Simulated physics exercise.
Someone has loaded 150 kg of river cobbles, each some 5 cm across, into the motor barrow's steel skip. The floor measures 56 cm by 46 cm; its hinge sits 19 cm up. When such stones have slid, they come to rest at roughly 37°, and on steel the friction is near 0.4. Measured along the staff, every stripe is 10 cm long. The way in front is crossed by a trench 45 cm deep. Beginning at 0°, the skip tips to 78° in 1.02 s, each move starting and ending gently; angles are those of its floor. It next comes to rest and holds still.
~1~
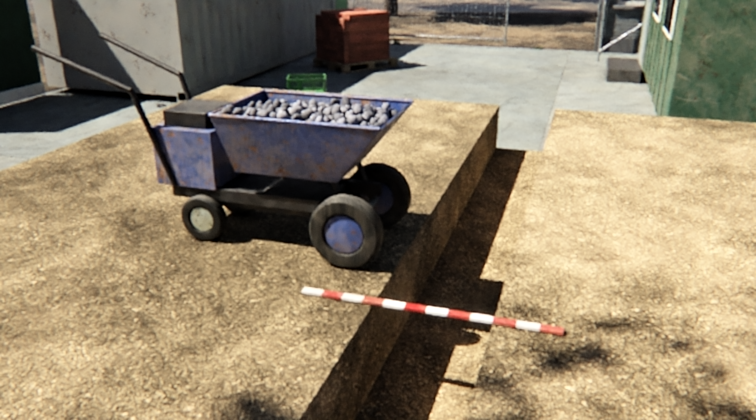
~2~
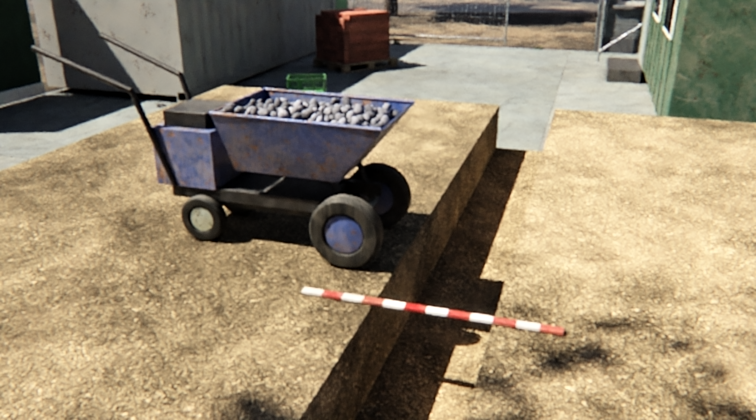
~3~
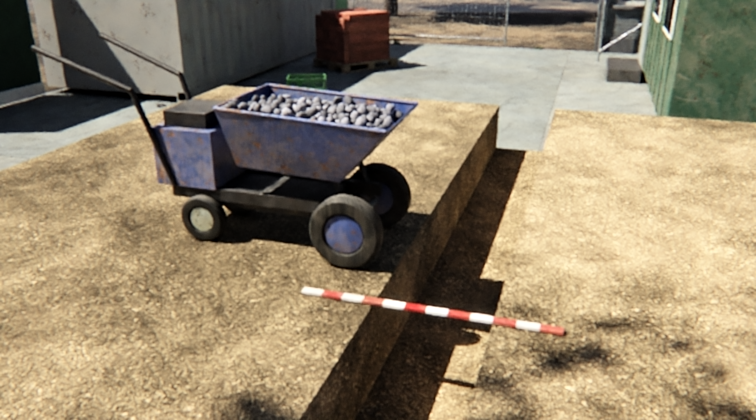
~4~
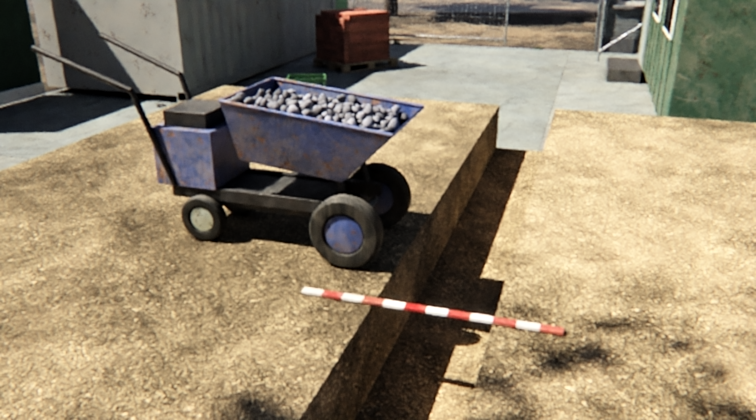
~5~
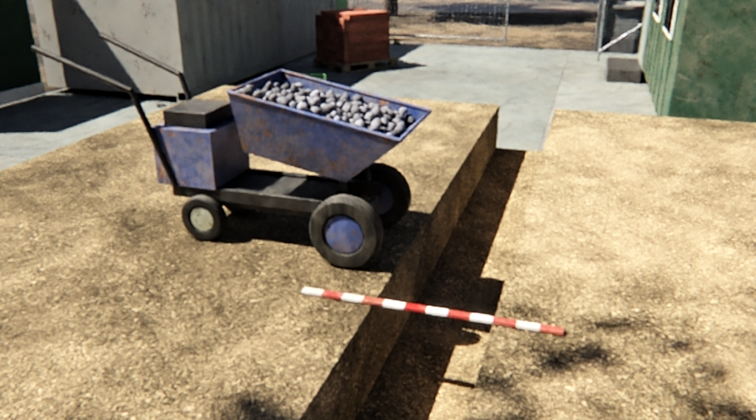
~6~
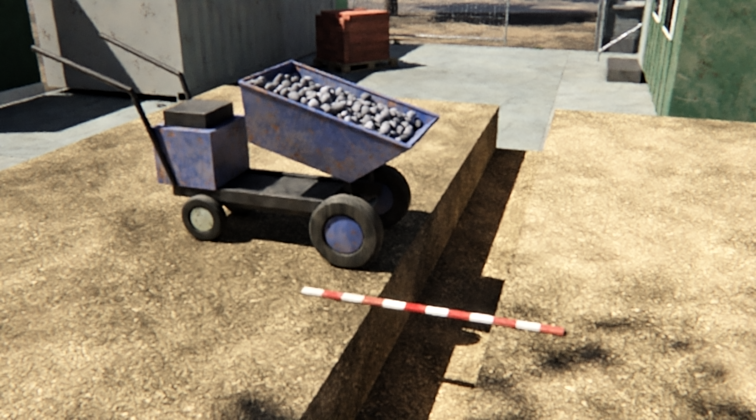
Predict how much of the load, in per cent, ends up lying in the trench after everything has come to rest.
Roughly 61 per cent of it.
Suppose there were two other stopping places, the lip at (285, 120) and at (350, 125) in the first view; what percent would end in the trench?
90 % and 90 %.
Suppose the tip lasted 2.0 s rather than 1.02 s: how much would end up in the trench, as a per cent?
Then roughly 65 percent.
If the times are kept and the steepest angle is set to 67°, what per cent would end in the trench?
In that case near 60 per cent.
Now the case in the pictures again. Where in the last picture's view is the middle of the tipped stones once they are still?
The stones end up centred near (494, 320).
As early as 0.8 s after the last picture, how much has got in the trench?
Some 30 per cent.
Then, 0.5 s after the last picture the floor is at 65°, 100 % in the skip; the foremost stones are at (479, 209).
Then, 0.8 s after the last picture the floor is at 78°, 44 % in the skip, 31 % in the trench, 25 % past the trench; the foremost stones are at (591, 278).
Then, 1.2 s after the last picture the floor is at 78°, 9 % in the skip, 53 % in the trench, 38 % past the trench; the foremost stones are at (715, 287).
Then, 3.1 s after the last picture the floor is at 78°, 0 % in the skip, 61 % in the trench, 39 % past the trench; the foremost stones are past the picture's edge.
